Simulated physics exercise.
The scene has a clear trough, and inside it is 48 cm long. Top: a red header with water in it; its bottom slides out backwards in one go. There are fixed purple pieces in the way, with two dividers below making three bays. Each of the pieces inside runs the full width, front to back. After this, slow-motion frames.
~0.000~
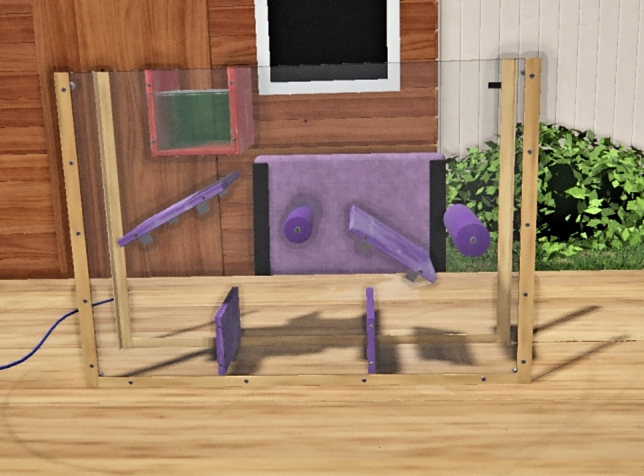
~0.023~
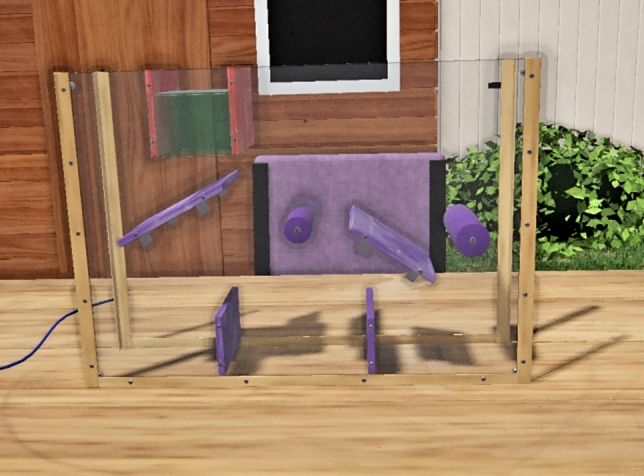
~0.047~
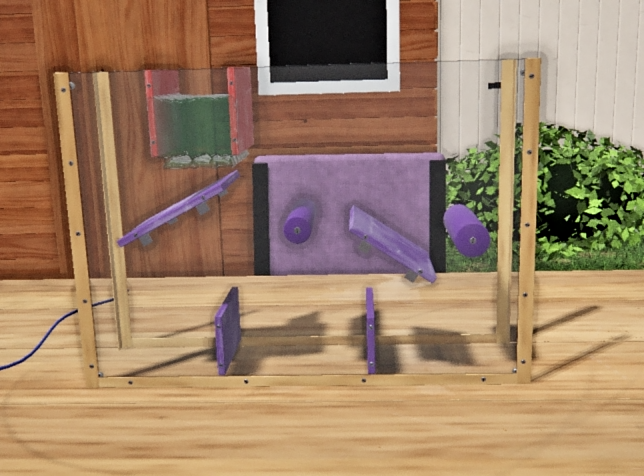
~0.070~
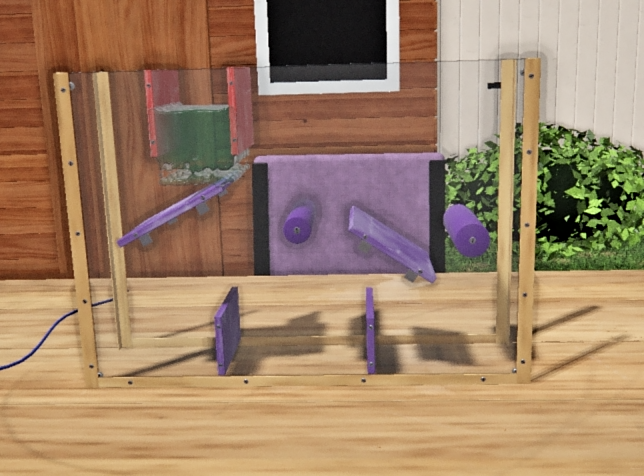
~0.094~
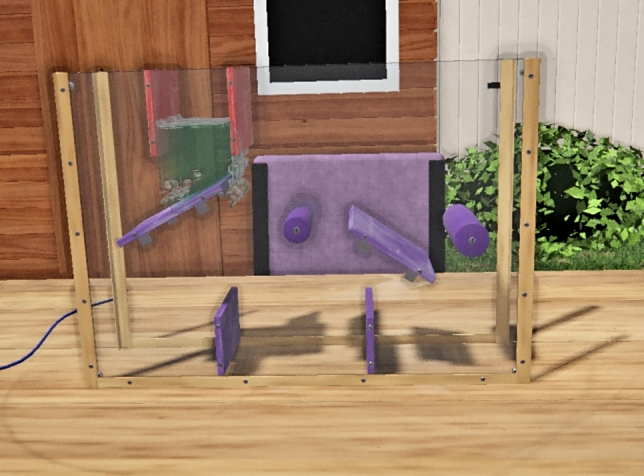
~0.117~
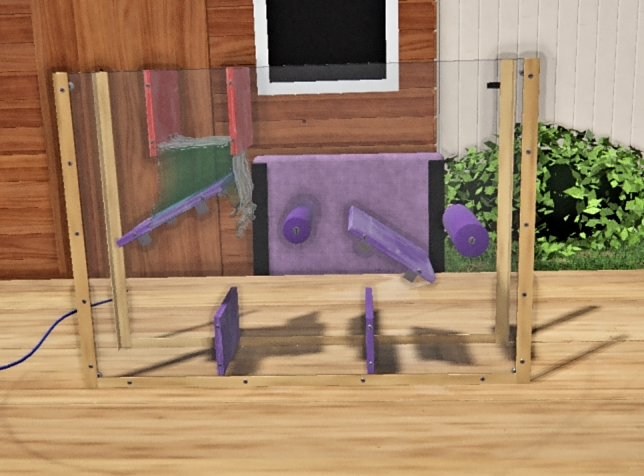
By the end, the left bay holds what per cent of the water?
Around 65 out of 100.
After 0.22 s 81 per cent has yet to come down; below, left 7, middle 12, right 0.
After 0.35 s 34 per cent has yet to come down; below, left 38, middle 28, right 0.
After 0.68 s 0 per cent has yet to come down; below, left 67, middle 32, right 0.
In the end the left bay holds 67, the middle 32 and the right 0 per cent.
